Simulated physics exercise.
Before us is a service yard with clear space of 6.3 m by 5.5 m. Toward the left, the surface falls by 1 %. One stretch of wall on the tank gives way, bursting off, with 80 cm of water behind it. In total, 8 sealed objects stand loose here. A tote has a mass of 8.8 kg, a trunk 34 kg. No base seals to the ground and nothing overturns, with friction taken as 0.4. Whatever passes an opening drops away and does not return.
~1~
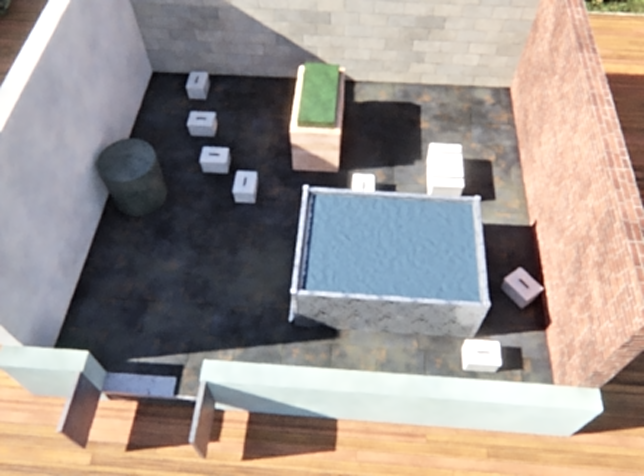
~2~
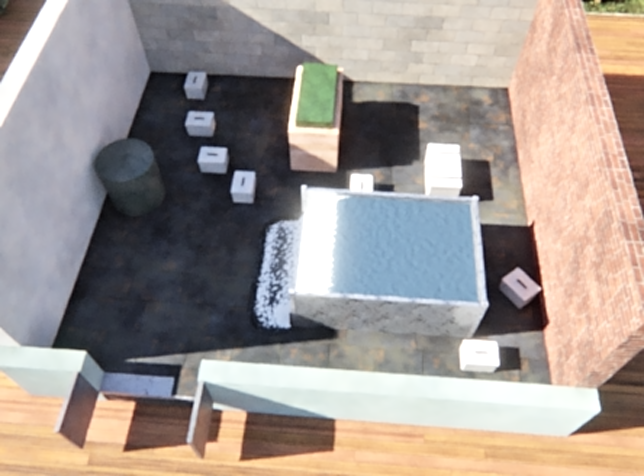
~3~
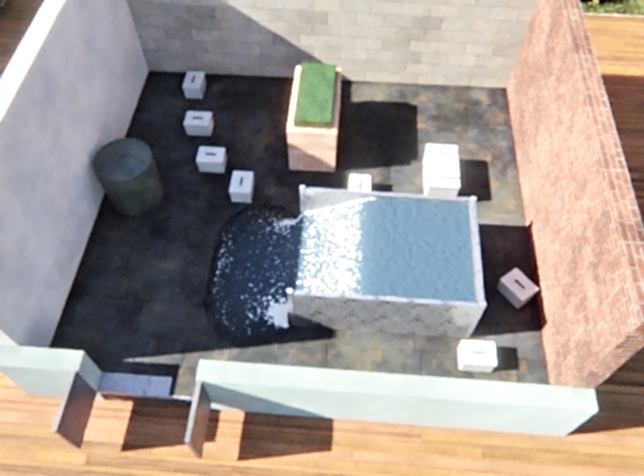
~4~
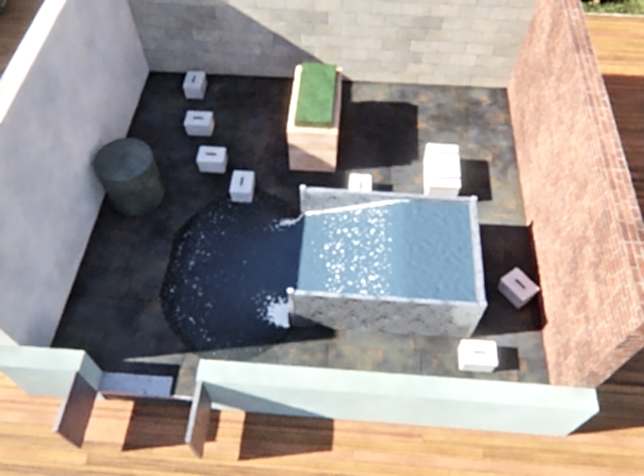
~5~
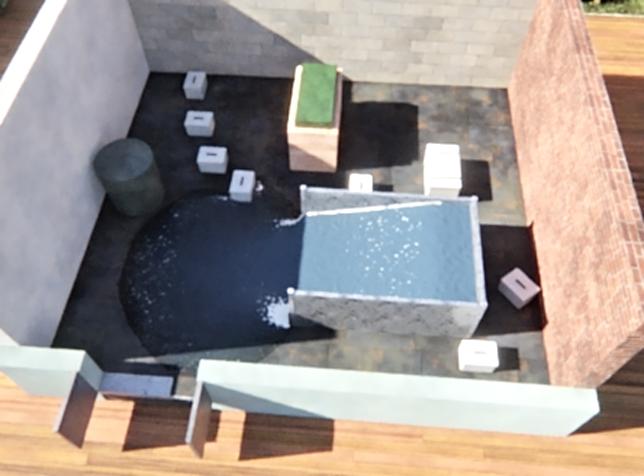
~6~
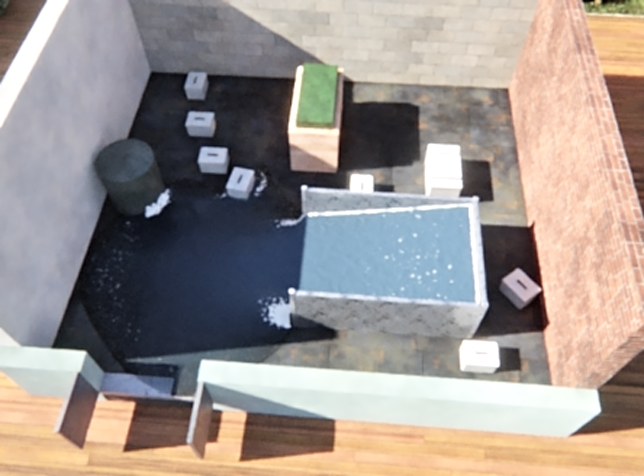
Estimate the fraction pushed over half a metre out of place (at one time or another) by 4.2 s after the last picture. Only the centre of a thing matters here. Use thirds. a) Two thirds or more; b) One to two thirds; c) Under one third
One to two thirds (b).
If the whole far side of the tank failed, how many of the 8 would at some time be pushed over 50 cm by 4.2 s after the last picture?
Then the count would be 8.
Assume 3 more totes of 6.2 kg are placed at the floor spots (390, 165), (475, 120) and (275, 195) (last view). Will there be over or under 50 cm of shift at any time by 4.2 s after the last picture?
The first comes out within the limit, the second within the limit, the third within the limit.
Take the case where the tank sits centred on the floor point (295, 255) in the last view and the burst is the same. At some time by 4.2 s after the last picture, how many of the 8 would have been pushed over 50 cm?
That gives 5 of them.
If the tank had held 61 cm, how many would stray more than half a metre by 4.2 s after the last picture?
Then the count would be 3.
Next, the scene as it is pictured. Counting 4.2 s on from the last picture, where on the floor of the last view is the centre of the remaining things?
Close to (341, 167).
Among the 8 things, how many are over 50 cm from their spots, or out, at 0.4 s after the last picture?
0 in all.
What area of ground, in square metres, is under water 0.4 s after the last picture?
Near 13 m2 in all.
Then, 0.4 s after the last picture 0 of 8 are over 50 cm from their spots; 0 afloat.
Then, 1.5 s after the last picture 2 of 8 are over 50 cm from their spots; 0 afloat.
Then, 2.8 s after the last picture 3 of 8 are over 50 cm from their spots; 1 afloat.
Then, 4.2 s after the last picture 4 of 8 are over 50 cm from their spots, and 4 have been at some point; 4 afloat.
